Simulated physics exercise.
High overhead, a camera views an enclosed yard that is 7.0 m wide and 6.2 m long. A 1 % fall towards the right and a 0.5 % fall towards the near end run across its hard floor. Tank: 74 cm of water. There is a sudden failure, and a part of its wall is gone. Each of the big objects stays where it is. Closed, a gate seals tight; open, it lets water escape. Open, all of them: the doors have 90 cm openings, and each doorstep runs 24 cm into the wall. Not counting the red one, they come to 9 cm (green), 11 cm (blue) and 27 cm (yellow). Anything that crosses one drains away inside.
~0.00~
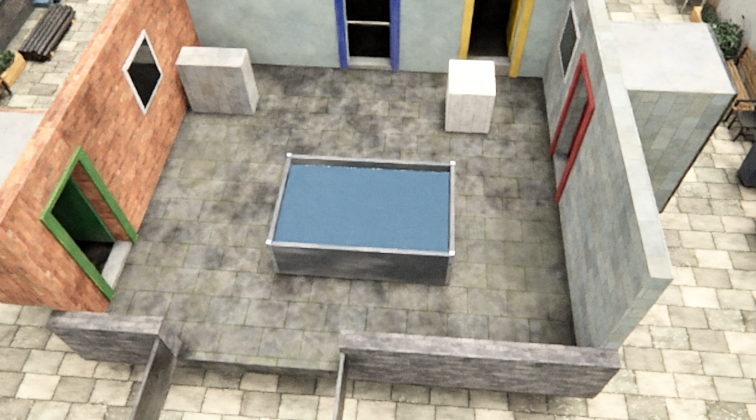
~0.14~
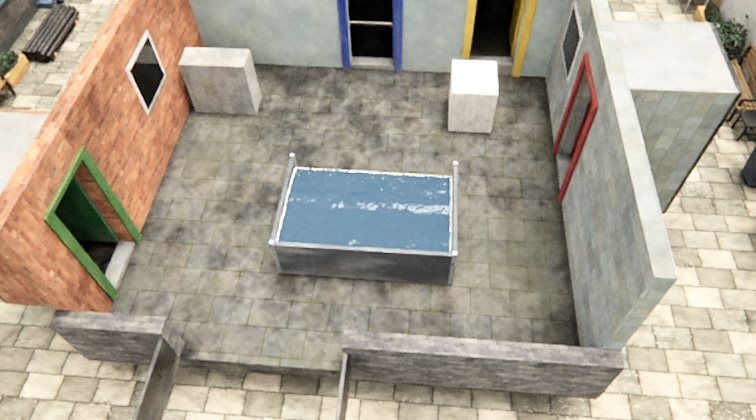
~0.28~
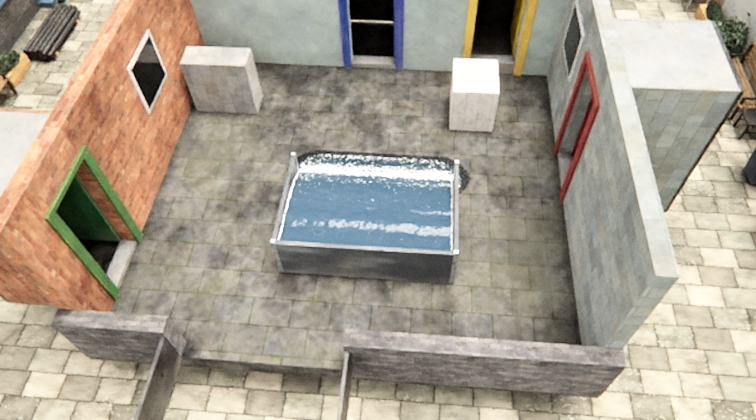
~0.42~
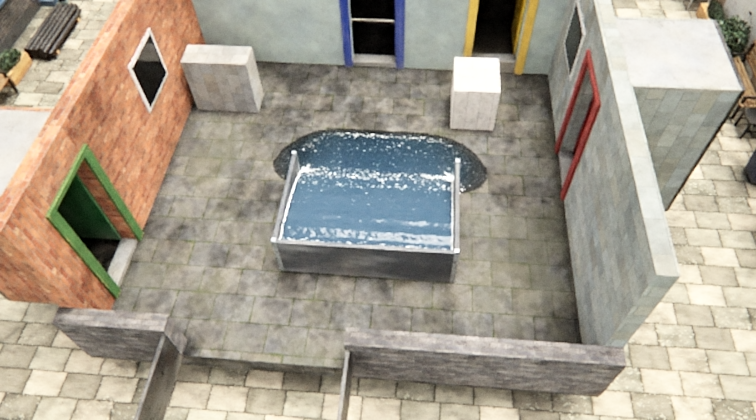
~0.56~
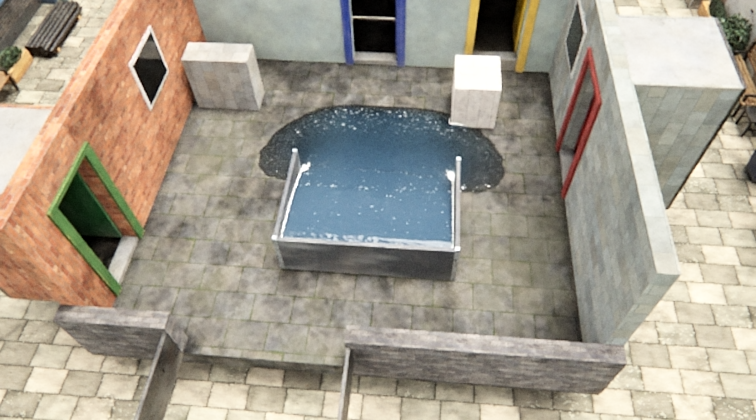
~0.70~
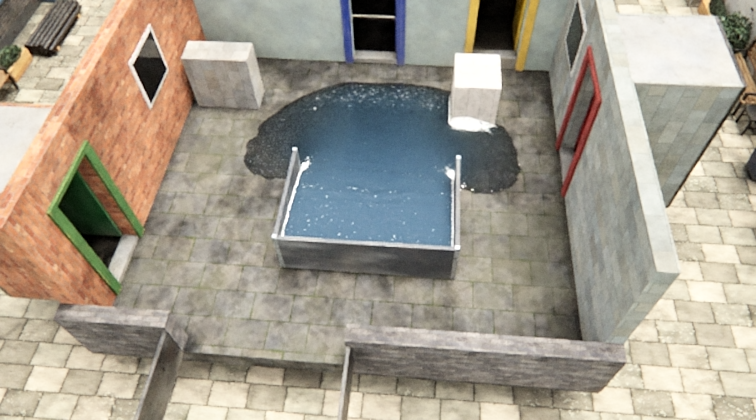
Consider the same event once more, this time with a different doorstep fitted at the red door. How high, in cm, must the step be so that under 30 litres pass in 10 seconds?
Roughly 10 cm.
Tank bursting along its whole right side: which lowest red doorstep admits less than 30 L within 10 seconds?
Required height: Approx. 23 cm.
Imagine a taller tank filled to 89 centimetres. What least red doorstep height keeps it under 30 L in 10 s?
About 12.5 cm.
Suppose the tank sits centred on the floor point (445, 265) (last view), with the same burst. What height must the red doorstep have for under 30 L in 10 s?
It must be around 15 cm tall.
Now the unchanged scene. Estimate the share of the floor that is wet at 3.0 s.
About 50 per cent.
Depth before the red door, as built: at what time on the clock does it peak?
Roughly 3.4 s.
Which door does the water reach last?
Answer: Green.
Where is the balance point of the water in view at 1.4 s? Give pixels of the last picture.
Centre of mass: About (381, 164) px.
After 1.4 s water covers 35 % of the floor, deepest (43 cm) near (435, 68); it has not reached the red door.
After 3.0 s water covers 50 % of the floor, deepest (30 cm) near (542, 73); 14 cm at the red door, 9 litres in over its 11 cm doorstep.
After 10.0 s water covers 95 % of the floor, deepest (14 cm) near (563, 256); 11 cm at the red door, 21 litres in over its 11 cm doorstep.
At the red door as built, the water arrived by 1.5 s and peaked near 15 cm at 3.4 s.
Run again over the same 10 s with other heights there, 38 litres in over 9 cm, 13 litres over 12.5 cm. The limit of 30 litres is kept from about 10 cm up.
